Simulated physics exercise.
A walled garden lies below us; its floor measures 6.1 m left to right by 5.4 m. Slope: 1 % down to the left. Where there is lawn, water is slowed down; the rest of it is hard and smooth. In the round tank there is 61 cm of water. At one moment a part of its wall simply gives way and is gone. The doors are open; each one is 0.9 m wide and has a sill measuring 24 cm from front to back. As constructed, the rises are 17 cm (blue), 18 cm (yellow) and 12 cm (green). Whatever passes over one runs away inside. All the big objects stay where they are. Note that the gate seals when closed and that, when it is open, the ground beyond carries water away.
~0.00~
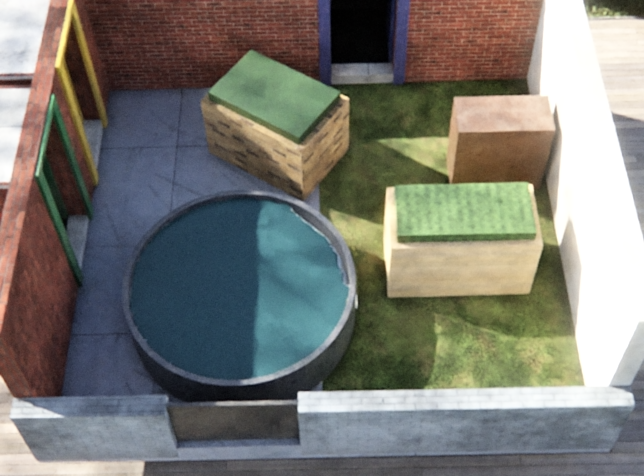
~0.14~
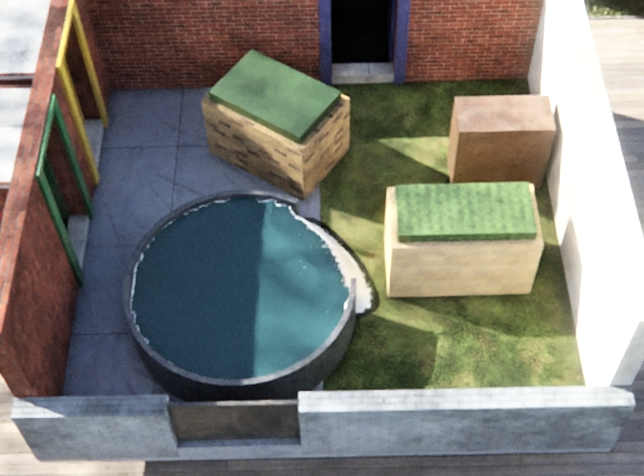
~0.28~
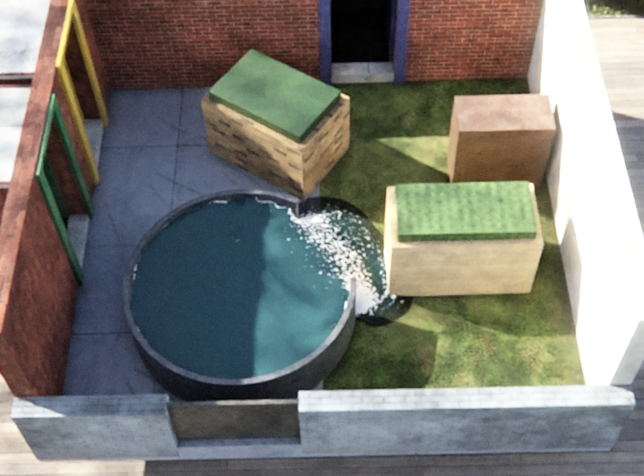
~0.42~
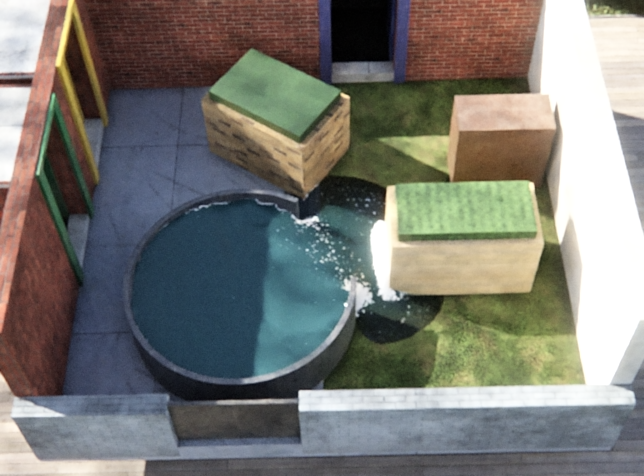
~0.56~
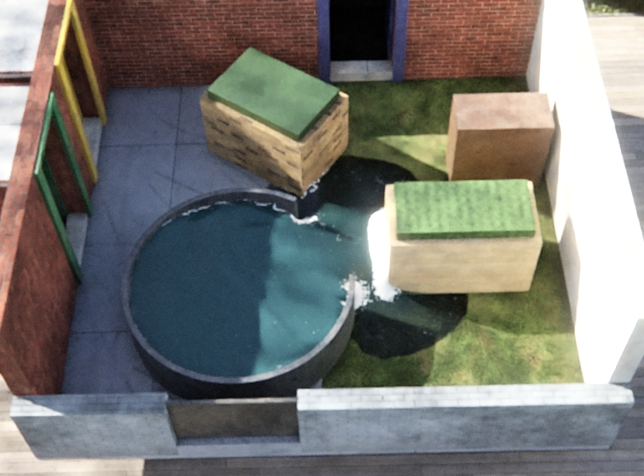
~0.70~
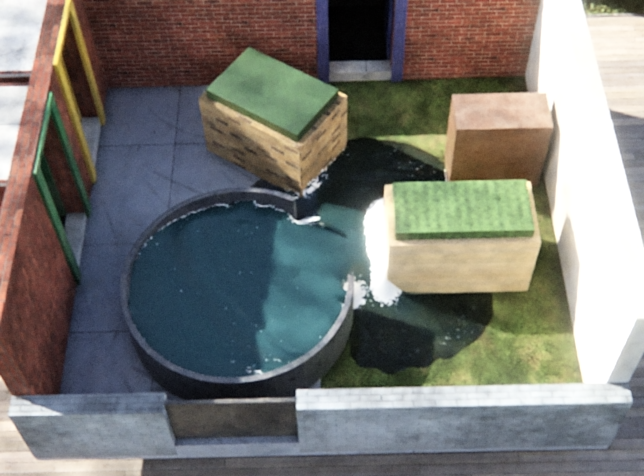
Water bursting from the right side of a round tank in a walled garden, striking a pale green-topped block and spreading over grass.
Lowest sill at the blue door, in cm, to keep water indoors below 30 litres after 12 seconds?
Roughly 17.5 cm.
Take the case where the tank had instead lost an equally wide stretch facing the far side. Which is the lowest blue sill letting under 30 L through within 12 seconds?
Estimate: Near 6.5 cm.
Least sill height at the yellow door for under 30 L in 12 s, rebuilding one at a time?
Yellow would need about 8.0 cm on its own.
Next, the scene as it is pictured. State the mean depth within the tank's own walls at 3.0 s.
Average depth: Approx. 30 cm.
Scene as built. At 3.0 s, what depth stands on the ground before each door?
Lab note, cm: Blue 18; yellow 0; green 0.
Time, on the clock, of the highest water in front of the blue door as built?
Approximately 6.0 s.
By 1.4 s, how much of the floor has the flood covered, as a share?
Near 35 per cent is wet.
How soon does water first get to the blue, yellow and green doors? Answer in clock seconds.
Blue: 1.6 s; yellow: 4.5 s; green: 5.0 s.
After 1.4 s water covers 35 % of the floor, deepest (49 cm) near (377, 263); it has not reached the blue door.
After 3.0 s water covers 65 % of the floor, deepest (32 cm) near (517, 84); 18 cm at the blue door, 8 litres in over its 17 cm sill.
After 12.0 s water covers 95 % of the floor, deepest (20 cm) near (56, 429); 13 cm at the blue door, 35 litres in over its 17 cm sill.
At the blue door as built, the water arrived by 1.7 s and peaked near 22 cm at 6.2 s.
Run again over the same 12 s with other heights there, 77 litres in over 14.5 cm, 11 litres over 19.5 cm. The limit of 30 litres is kept from about 17.5 cm up.
